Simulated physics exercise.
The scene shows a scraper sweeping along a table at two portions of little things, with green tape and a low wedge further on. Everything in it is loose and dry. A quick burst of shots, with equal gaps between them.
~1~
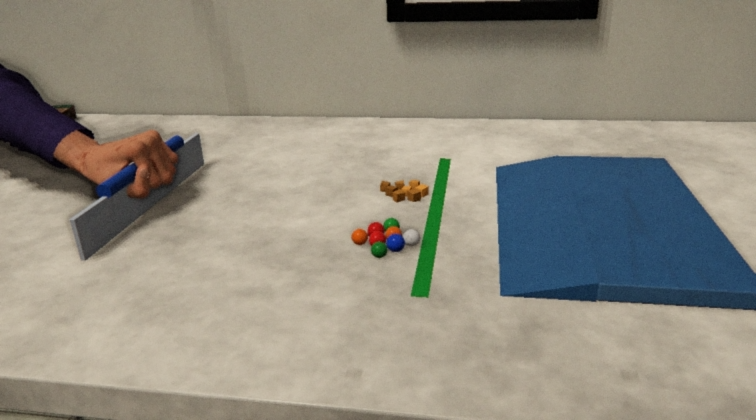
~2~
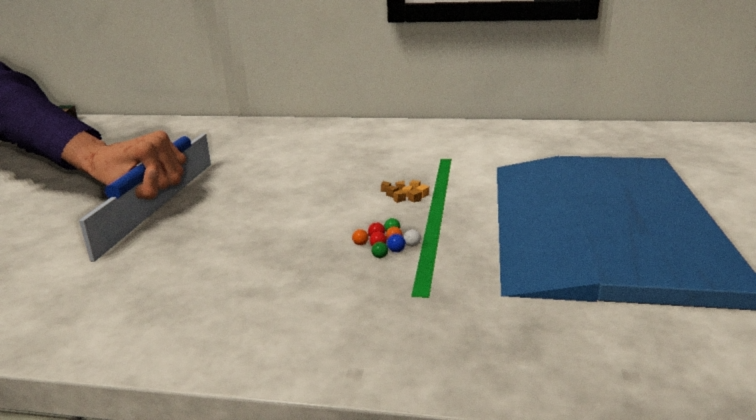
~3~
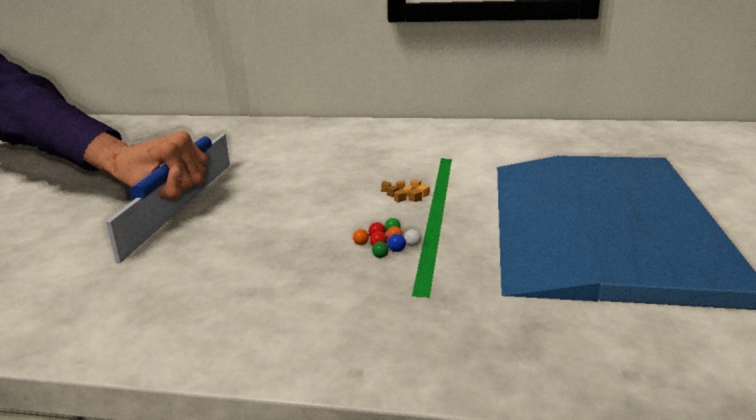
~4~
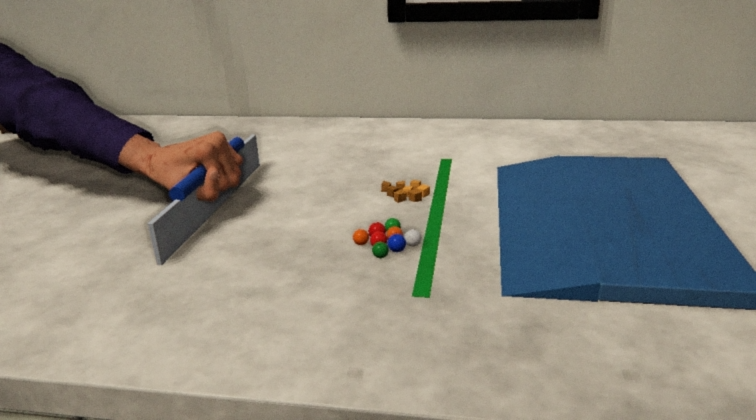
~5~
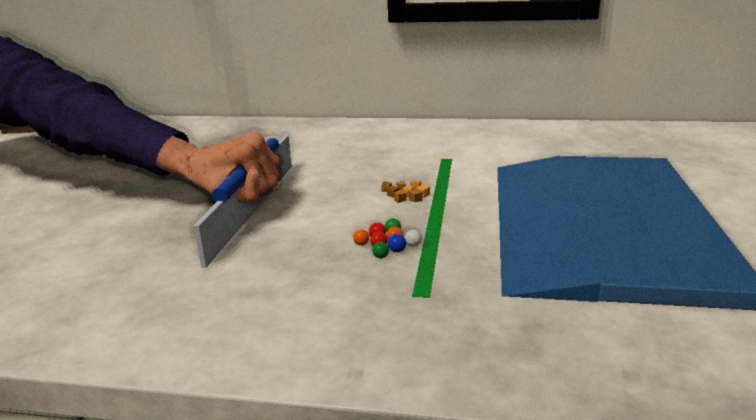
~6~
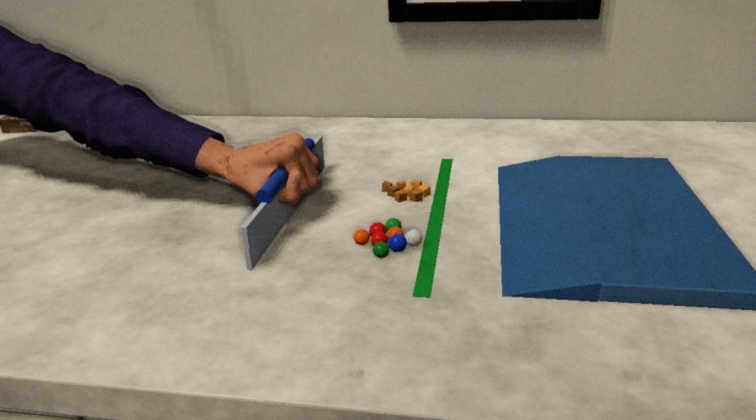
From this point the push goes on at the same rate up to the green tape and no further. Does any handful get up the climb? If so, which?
The near handful does; the far handful does not.
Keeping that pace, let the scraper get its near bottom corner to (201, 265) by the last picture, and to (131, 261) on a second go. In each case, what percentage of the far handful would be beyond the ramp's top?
Roughly 0 percent in the first try and roughly 0 percent in the second.
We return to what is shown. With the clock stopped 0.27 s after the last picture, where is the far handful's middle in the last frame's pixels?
At about (484, 192).
Then, 0.13 s later than the last frame, scraper still moving, near (379, 175); near handful every one short of the ramp; far handful every one short of the ramp.
Then, 0.27 s later than the last frame, scraper stopped at the green tape; near handful about a tenth on the ramp, the larger part short of the ramp; far handful every one short of the ramp.
Then, 0.55 s later than the last frame, scraper stopped at the green tape; near handful the larger part past the top, roughly a quarter on the ramp; far handful roughly two thirds on the ramp, roughly a third short of the ramp.
When it is over, scraper stopped at the green tape; near handful the larger part past the top, about a tenth on the ramp; far handful not one past the top, roughly a third on the ramp, roughly two thirds short of the ramp.
